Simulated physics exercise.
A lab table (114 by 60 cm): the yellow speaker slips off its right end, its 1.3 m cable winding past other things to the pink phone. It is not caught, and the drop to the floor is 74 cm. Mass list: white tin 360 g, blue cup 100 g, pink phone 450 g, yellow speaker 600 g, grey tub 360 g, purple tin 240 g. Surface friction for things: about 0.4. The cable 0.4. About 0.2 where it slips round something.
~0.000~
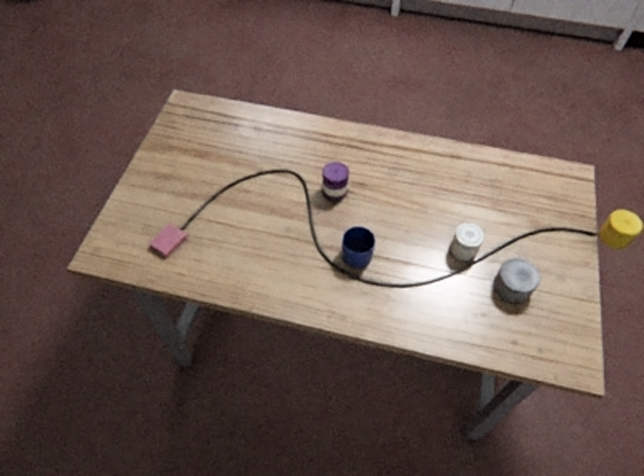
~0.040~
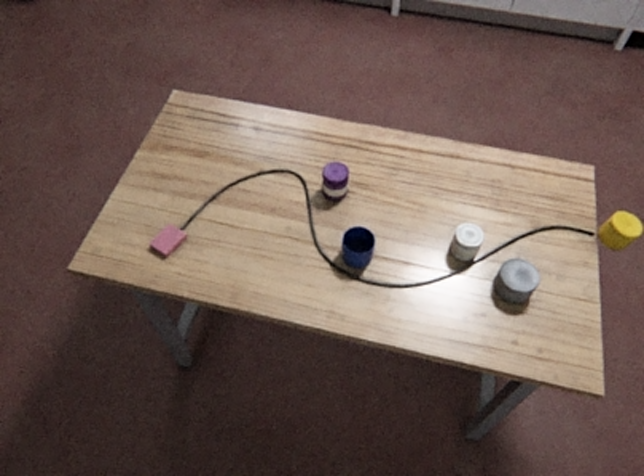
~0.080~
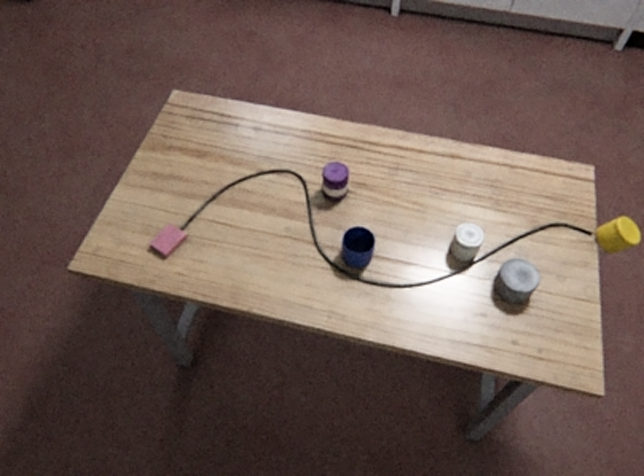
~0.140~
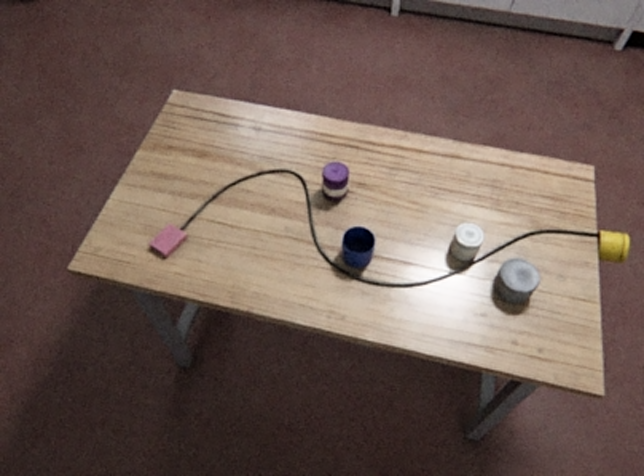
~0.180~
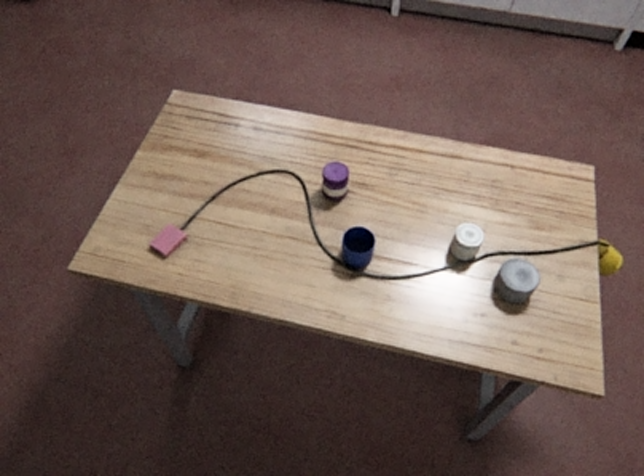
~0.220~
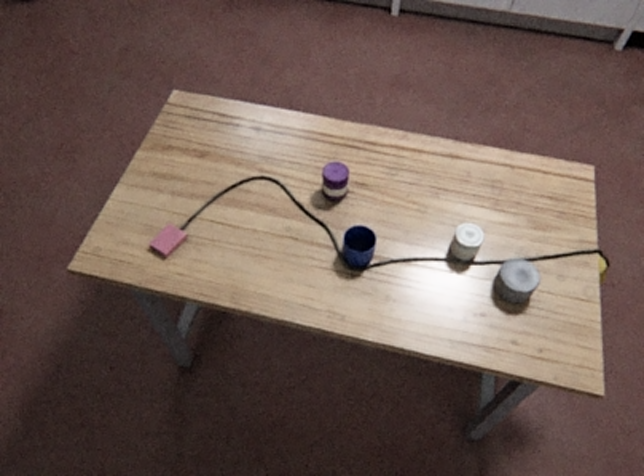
A yellow speaker at the right edge of a wooden lab table, seen from a fixed view above, tilts and slips down past the edge until barely visible. A black cable winds from a pink phone on the left past a purple tin, blue cup, white tin and grey tub. The cable's right side straightens first, then its middle curve flattens, while the phone and containers stay still.
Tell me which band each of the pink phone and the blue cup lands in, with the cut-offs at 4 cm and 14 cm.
The pink phone goes past the middle range; the blue cup lands in the middle range.
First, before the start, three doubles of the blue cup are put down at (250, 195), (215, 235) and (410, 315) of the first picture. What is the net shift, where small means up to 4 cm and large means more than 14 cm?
Shift 1: Major. Shift 2: Major. Shift 3: Minor.
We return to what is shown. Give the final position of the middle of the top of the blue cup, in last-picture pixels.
Around (367, 213).
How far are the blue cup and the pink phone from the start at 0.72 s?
I'd say the blue cup is some 8 cm out, the pink phone some 30 cm.
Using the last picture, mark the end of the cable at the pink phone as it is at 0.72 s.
It sits close to (299, 276) in the last view.
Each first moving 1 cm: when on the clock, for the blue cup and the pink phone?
On the clock, blue cup 0.28 s and pink phone 0.38 s.
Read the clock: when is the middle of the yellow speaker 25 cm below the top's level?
Roughly 0.28 s.
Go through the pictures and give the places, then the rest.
In the first picture, shows, pink phone (168, 238); blue cup (359, 240); cable runs through (540, 230) (449, 275) (305, 184) (216, 194).
In the second picture, shows, yellow speaker (626, 223); cable runs through (540, 230) (217, 194).
In the third picture, shows, yellow speaker (618, 235); cable runs through (539, 229) (217, 194).
In the fourth picture, shows, yellow speaker (611, 247); cable runs through (542, 231) (217, 194).
In the fifth picture, shows, yellow speaker (602, 258); cable runs through (566, 249) (217, 194).
In the sixth picture, shows, pink phone (168, 238); blue cup (360, 239); cable runs through (594, 251) (300, 206) (218, 195).
After 0.5 s, the cable's tail end at (222, 261); pink phone 10 cm off its start, blue cup 6 cm off its start, yellow speaker over the edge.
After 0.7 s, the cable's tail end at (299, 276); pink phone 28 cm off its start, blue cup 8 cm off its start, yellow speaker over the edge.
After 1.0 s, the cable's tail end at (325, 266); pink phone 32 cm off its start at (309, 260), blue cup 8 cm off its start at (367, 212), yellow speaker over the edge.
After 1.2 s, the cable's tail end at (325, 266); pink phone 32 cm off its start, blue cup 8 cm off its start, yellow speaker over the edge.
After 2.4 s, the cable's tail end at (325, 266); pink phone 32 cm off its start at (309, 260), blue cup 8 cm off its start at (367, 213), yellow speaker over the edge.
